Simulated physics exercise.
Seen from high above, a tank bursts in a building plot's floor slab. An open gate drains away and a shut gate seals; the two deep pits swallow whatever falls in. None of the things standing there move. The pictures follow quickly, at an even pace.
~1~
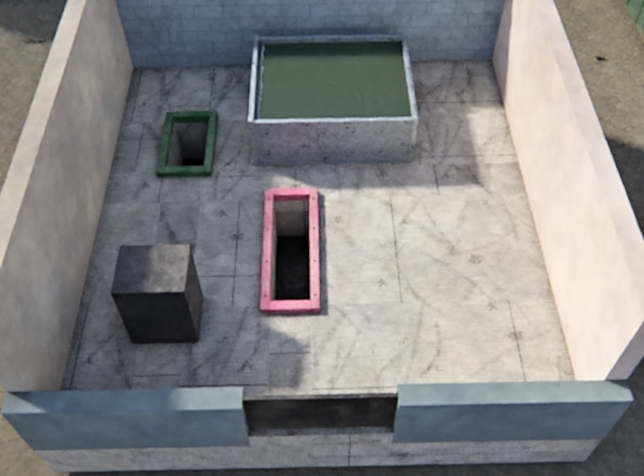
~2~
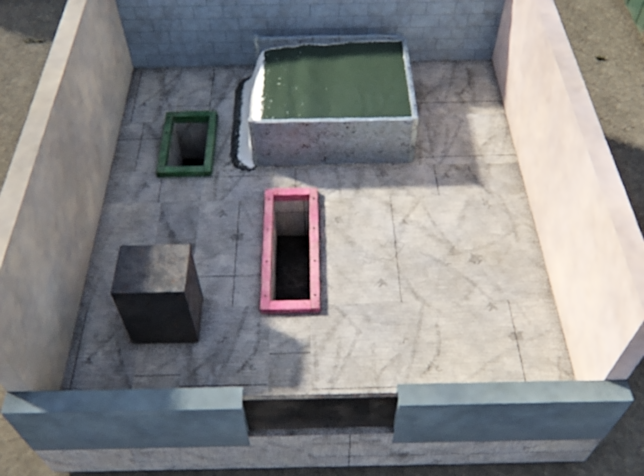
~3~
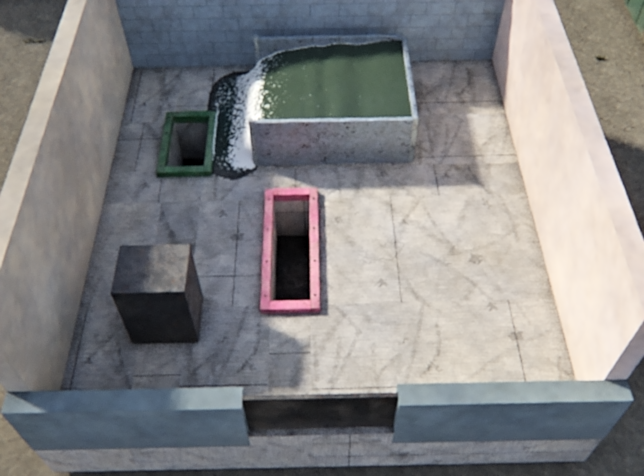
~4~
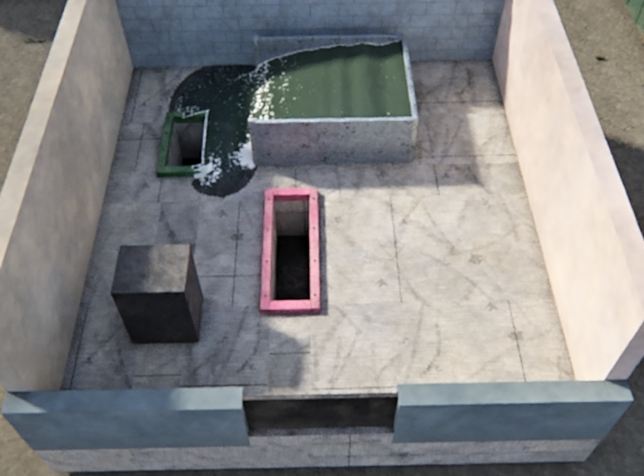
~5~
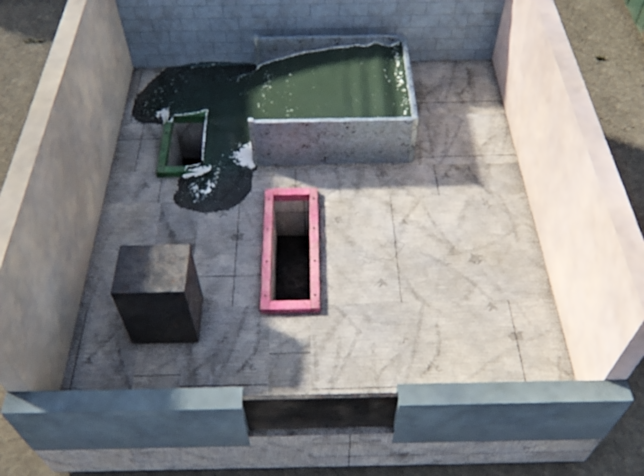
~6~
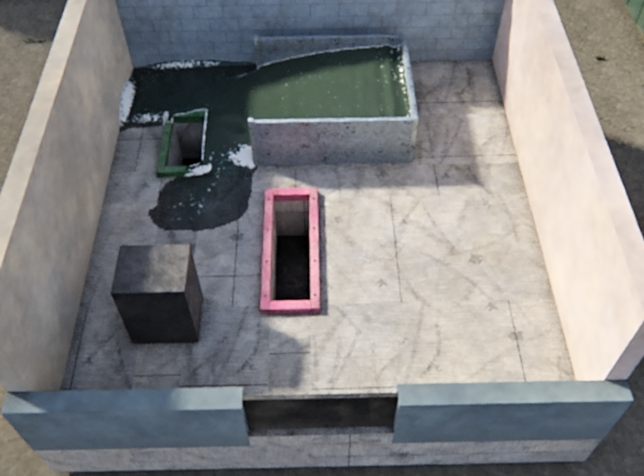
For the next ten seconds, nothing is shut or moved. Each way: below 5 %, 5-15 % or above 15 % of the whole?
The gate will likely win a minor part below five per cent; the green pit will likely win a major part beyond fifteen per cent; the pink pit will likely win a minor part below five per cent.
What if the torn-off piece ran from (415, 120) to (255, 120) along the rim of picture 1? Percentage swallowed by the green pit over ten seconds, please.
Green: 0 %.
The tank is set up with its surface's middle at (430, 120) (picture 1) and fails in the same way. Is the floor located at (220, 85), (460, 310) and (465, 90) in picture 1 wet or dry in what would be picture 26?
Outcome, in sequence: Wetted, unwetted, unwetted.
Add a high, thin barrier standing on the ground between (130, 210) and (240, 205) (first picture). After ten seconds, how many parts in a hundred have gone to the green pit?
Green: About 40 %.
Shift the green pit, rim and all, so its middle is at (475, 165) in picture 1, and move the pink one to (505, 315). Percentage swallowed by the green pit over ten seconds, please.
Share for the green pit: 0 percent.
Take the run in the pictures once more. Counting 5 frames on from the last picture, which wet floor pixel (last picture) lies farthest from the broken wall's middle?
The front tops out at about (96, 299).
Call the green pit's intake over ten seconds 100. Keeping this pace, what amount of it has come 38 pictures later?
Something like 100 in a hundred.
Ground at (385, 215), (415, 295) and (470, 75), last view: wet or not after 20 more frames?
The readings in sequence are waterless, waterless, waterless.
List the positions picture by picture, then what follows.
The first frame shows the water tank at (332, 80) is whole and still.
In the second frame, water pours out at (258, 105) and has run to (251, 168).
In the third frame, the front is at (230, 174), out from the gap at (259, 108).
In the fourth frame, water pours out at (259, 110) and has run to (214, 66).
In the fifth frame, the front is at (148, 92), out from the gap at (259, 111).
In the sixth frame, the front is at (133, 73), out from the gap at (259, 111).
A moment on, water covers 25 % of the floor; the gate 0 %, the green pit 13 %, the pink pit 0 %.
Next, water covers 30 % of the floor; the gate 0 %, the green pit 22 %, the pink pit 0 %.
Then, water covers 45 % of the floor; the gate 0 %, the green pit 28 %, the pink pit 0 %.
Later, water covers 75 % of the floor; the gate 0 %, the green pit 30 %, the pink pit 1 %.
In the end, water covers 95 % of the floor; the gate 0 %, the green pit 30 %, the pink pit 1 %.
